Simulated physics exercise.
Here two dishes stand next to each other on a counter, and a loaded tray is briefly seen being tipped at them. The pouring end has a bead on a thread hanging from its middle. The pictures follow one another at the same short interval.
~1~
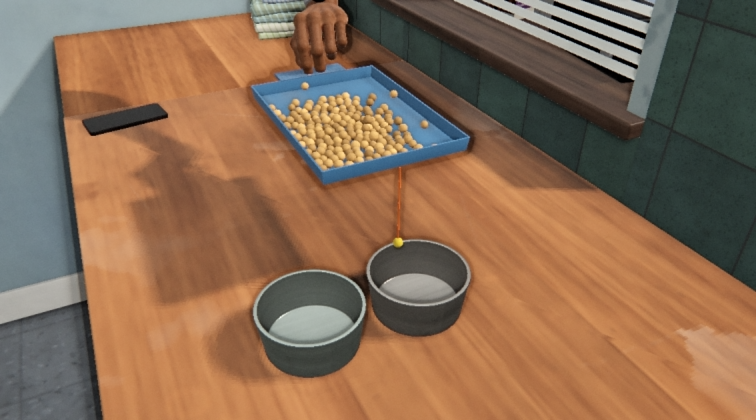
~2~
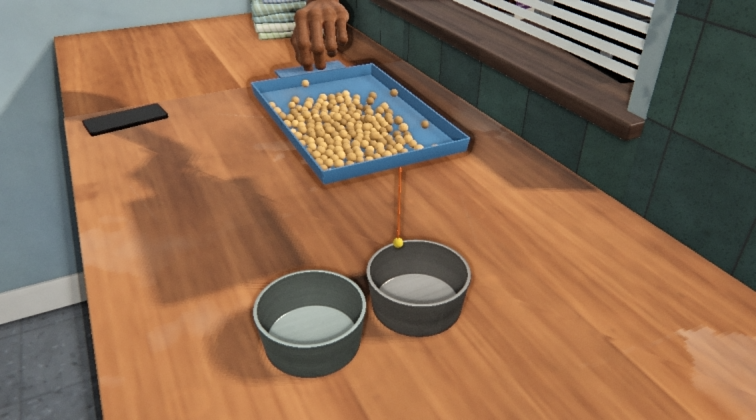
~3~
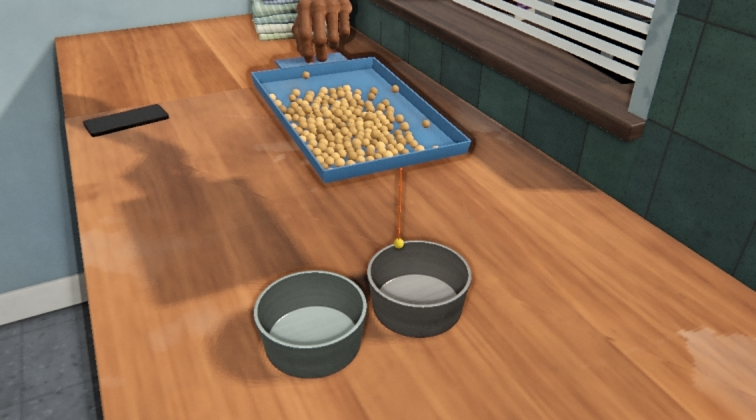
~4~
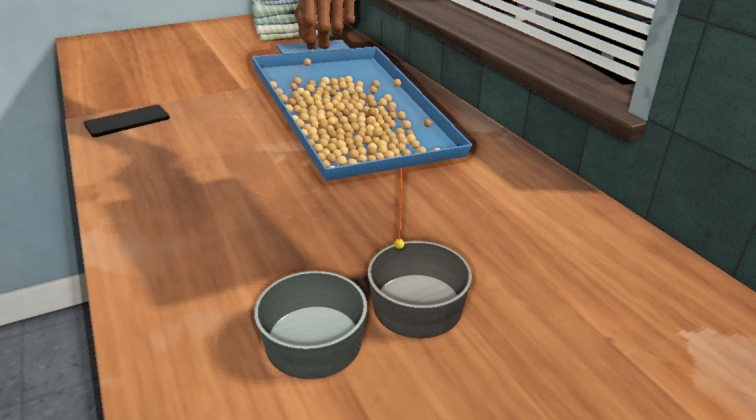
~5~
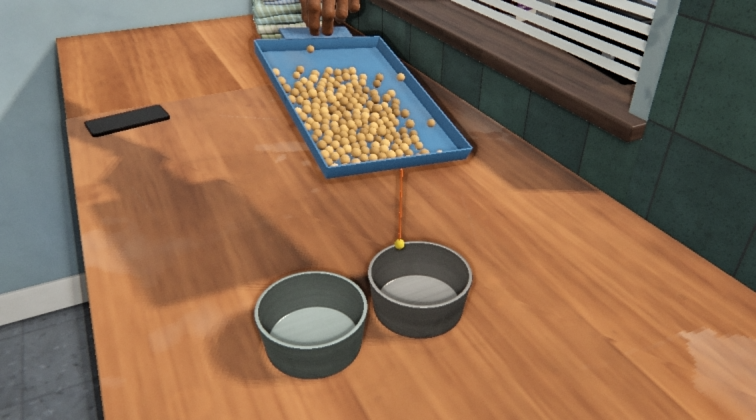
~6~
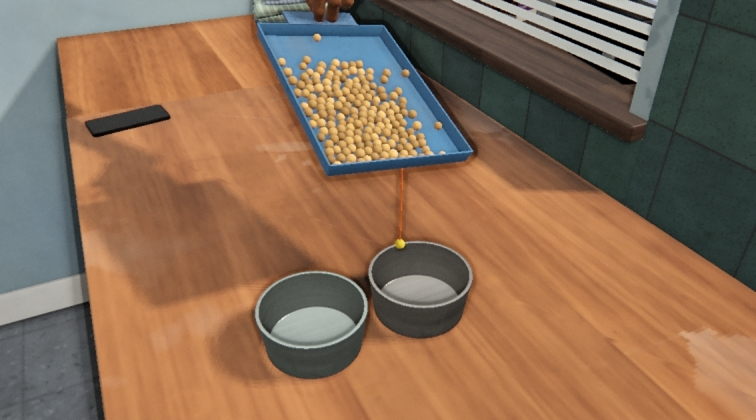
A hand gripped a blue tray of round wooden beads above two dark dishes on a wooden counter, then gradually raised its far end, tilting it toward the right corner as the beads began shifting.
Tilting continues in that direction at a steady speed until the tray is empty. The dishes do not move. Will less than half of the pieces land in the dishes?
Yes. Most likely the lost part will be the majority.
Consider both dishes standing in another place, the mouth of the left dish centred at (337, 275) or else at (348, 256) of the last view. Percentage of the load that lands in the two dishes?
In order: 70 percent and 40 percent.
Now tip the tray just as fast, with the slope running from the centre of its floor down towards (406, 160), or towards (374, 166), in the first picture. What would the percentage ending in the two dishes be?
Near 60 % and 70 %.
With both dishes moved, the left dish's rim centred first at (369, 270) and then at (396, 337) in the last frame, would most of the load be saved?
Result - try one, past the halfway mark; try two, below the halfway mark.
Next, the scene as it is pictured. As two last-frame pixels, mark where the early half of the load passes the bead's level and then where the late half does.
About (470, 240), and after that about (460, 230).
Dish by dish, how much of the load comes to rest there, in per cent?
So the left dish keeps 0 per cent, and the right one keeps 20 per cent.
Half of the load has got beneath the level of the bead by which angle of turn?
Approx. reading: About 95°.
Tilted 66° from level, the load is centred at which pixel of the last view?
The load is centred near (416, 119).
Just after the last frame, tray tipped steeply; almost all on the tray; just a few in the right dish; just a few outside both; just a few in the air.
A moment on, tray tipped past a quarter turn; about a tenth on the tray; roughly a quarter in the right dish; roughly half outside both; about a tenth in the air.
Further on, tray tipped past a quarter turn; just a few in the left dish; roughly a quarter in the right dish; the larger part outside both.
When it is over, tray tipped past a quarter turn; just a few in the left dish; roughly a quarter in the right dish; the larger part outside both.
